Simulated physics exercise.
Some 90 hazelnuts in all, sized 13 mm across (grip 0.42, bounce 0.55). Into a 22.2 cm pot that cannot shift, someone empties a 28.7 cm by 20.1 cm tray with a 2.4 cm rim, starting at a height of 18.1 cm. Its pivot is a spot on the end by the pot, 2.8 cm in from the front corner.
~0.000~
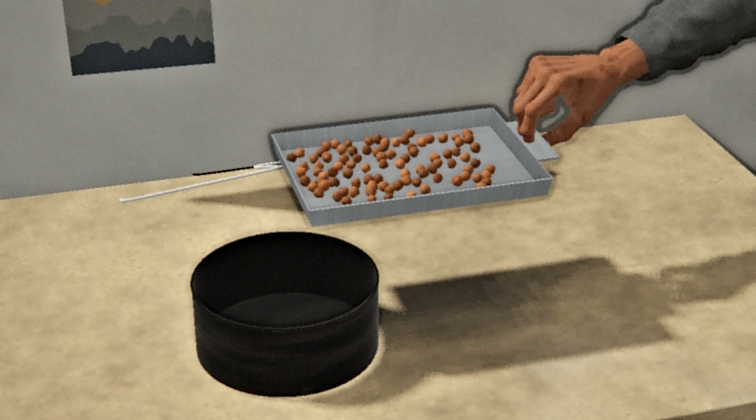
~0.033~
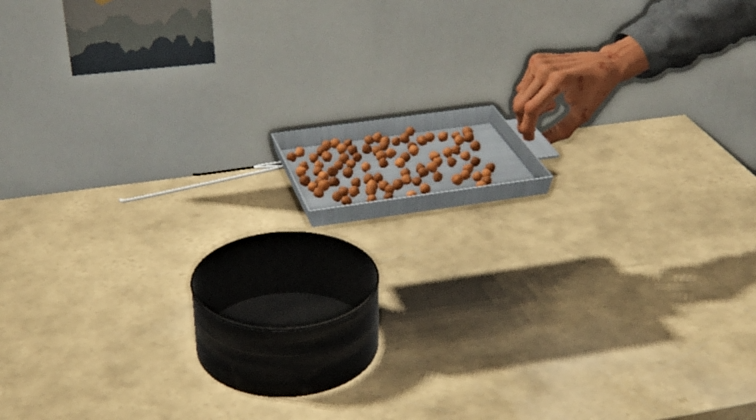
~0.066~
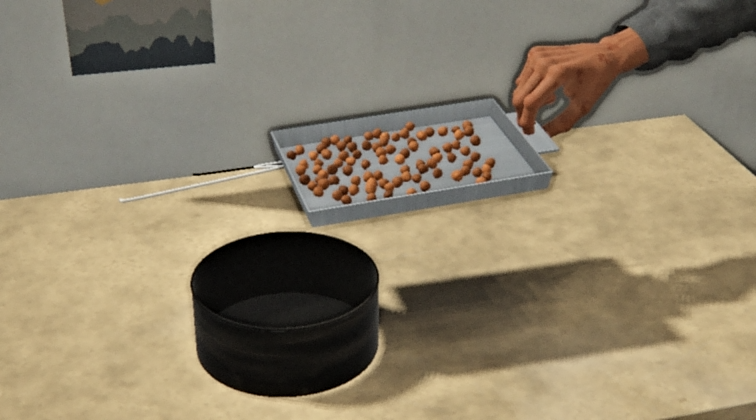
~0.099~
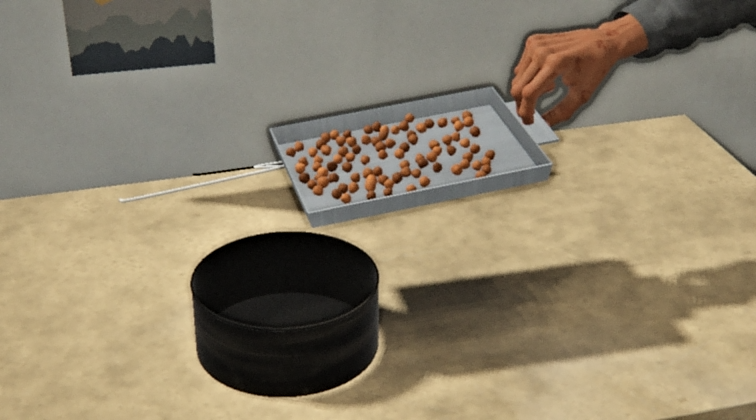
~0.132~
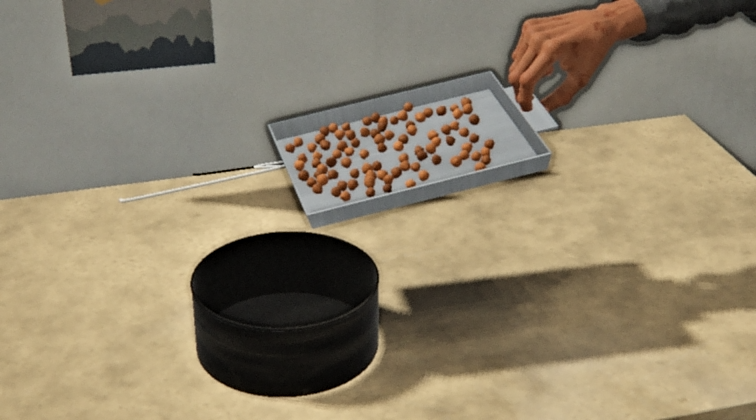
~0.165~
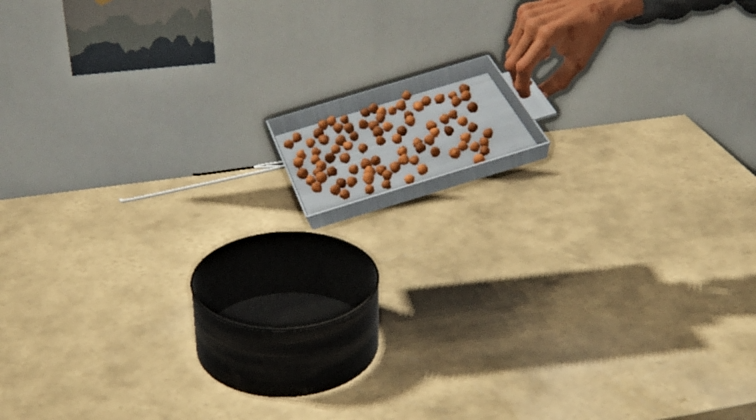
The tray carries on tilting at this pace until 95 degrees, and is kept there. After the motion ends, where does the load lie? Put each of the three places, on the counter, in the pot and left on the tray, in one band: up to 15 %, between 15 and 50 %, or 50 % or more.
Counter: Up to 15 %; pot: 50 % or more; left on the tray: Up to 15 %.
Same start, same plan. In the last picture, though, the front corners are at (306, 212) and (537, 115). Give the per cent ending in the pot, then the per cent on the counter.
Pot: 80, counter: 20.
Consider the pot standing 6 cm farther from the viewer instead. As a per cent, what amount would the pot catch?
In that setup it would come to near 25 per cent.
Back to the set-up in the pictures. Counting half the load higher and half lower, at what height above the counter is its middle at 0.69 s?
Median height: Approx. 22 cm.
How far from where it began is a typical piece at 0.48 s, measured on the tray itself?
It has moved some 7 cm from its start.
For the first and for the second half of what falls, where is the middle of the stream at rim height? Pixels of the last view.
Earlier half close to (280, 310), later half at (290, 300) in pixels.
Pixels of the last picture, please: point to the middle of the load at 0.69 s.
Approximately (297, 196) in the last view.
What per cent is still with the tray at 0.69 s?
Roughly 85 percent of the load, I'd say.
After 0.48 s, tilt 54 degrees; the tray holds 100 %, the pot 0 %.
After 0.69 s, tilt 81 degrees; the tray holds 85 %, the pot 0 %.
Then, at 1.01 s, tilt 95 degrees; the tray holds 10 %, the pot 80 %.
At rest (2.1 s), counter 0 %, pot 100 %, tray 0 %.
